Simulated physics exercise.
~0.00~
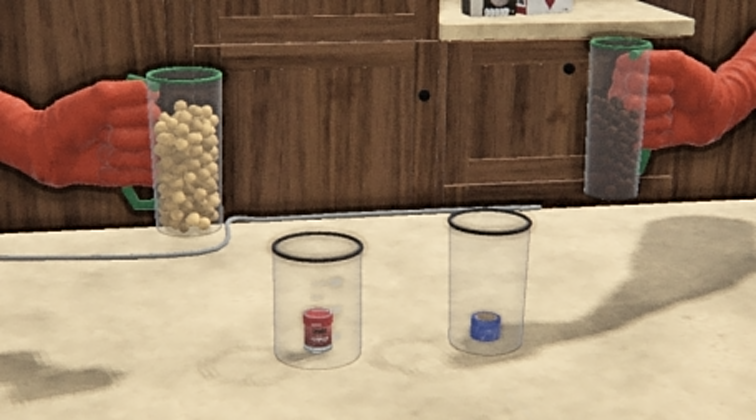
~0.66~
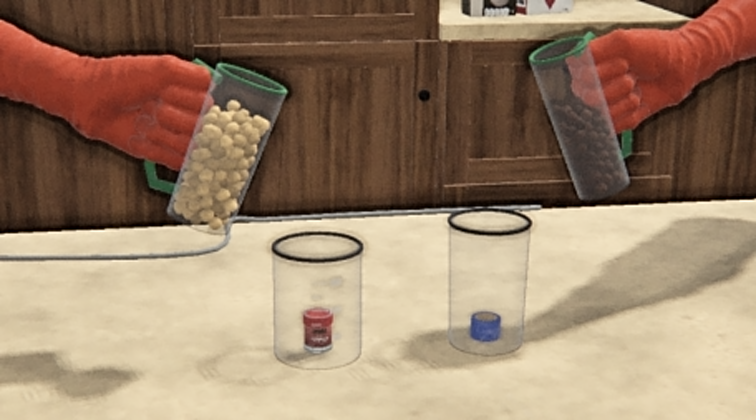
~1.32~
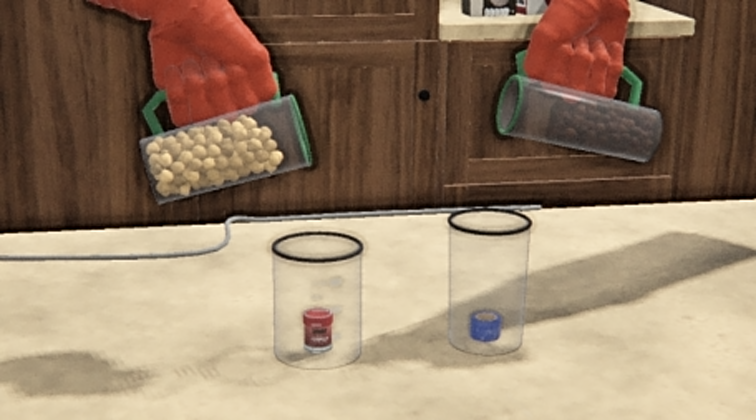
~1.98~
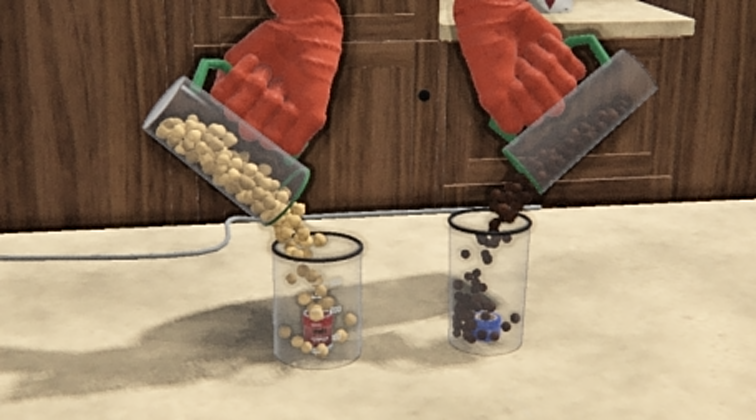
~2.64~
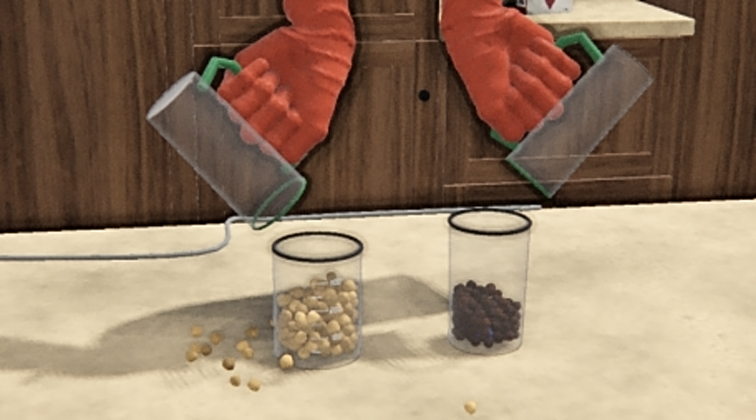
We see two red-gloved hands tip clear cups over see-through containers, pouring pale round pieces over a small red object on the left and dark ones over a small blue object on the right. Both objects end up covered, with some pale pieces scattered on the counter.
